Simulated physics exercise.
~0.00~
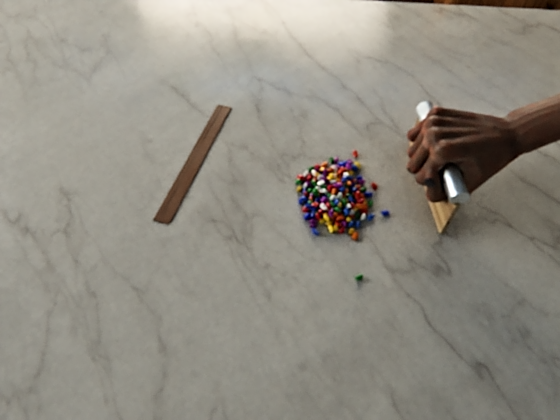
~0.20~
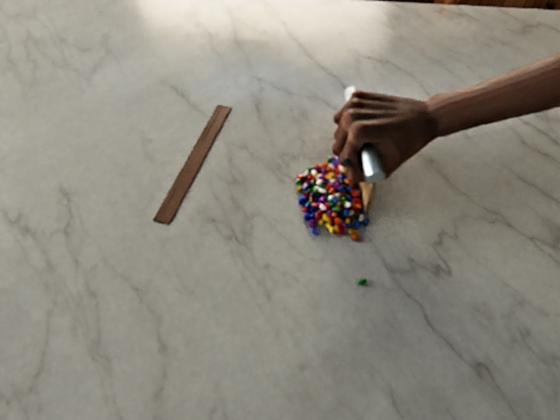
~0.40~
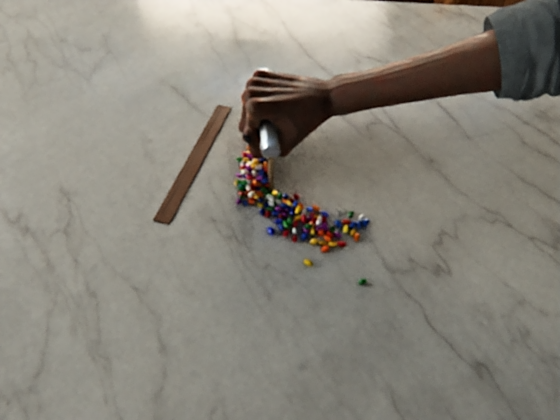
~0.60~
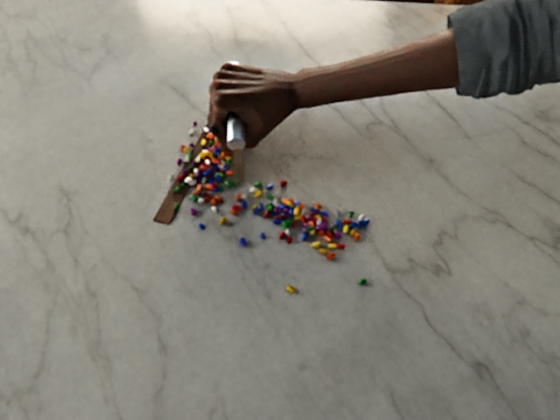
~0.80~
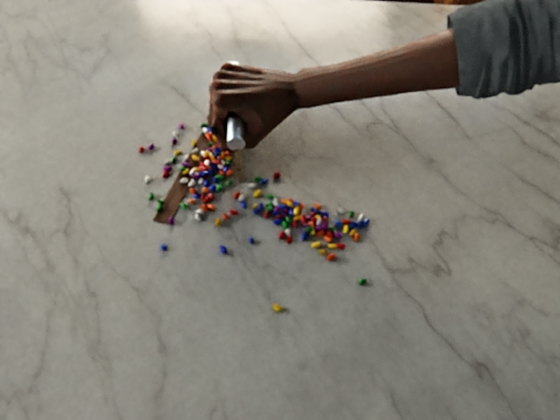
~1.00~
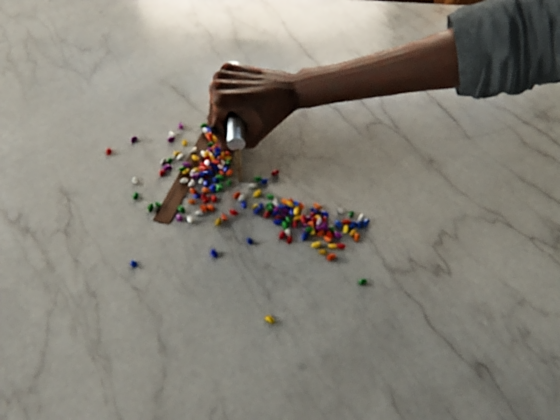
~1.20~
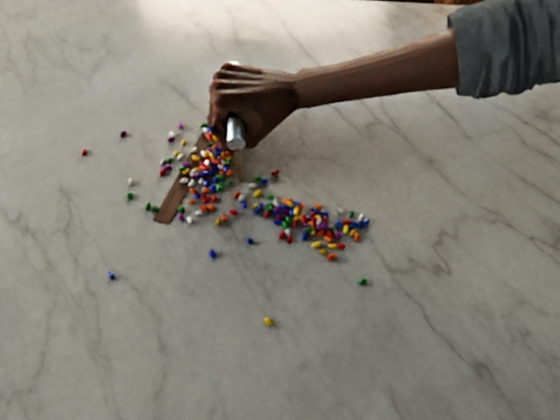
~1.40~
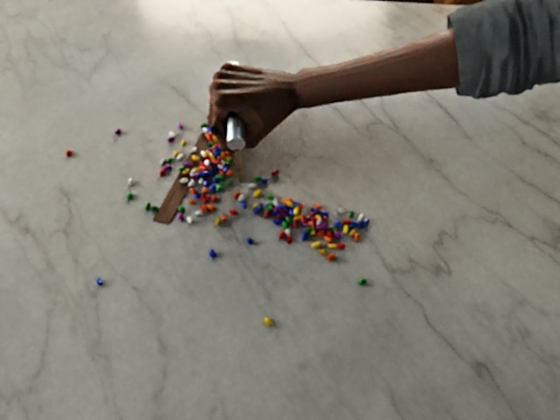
A hand-held scraper sweeps left across a marbled surface into a pile of colourful jelly beans, spreading them toward a flat brown strip, then stops there as a few roll farther away, leaving some on or past the strip and most elsewhere in a scattered trail.
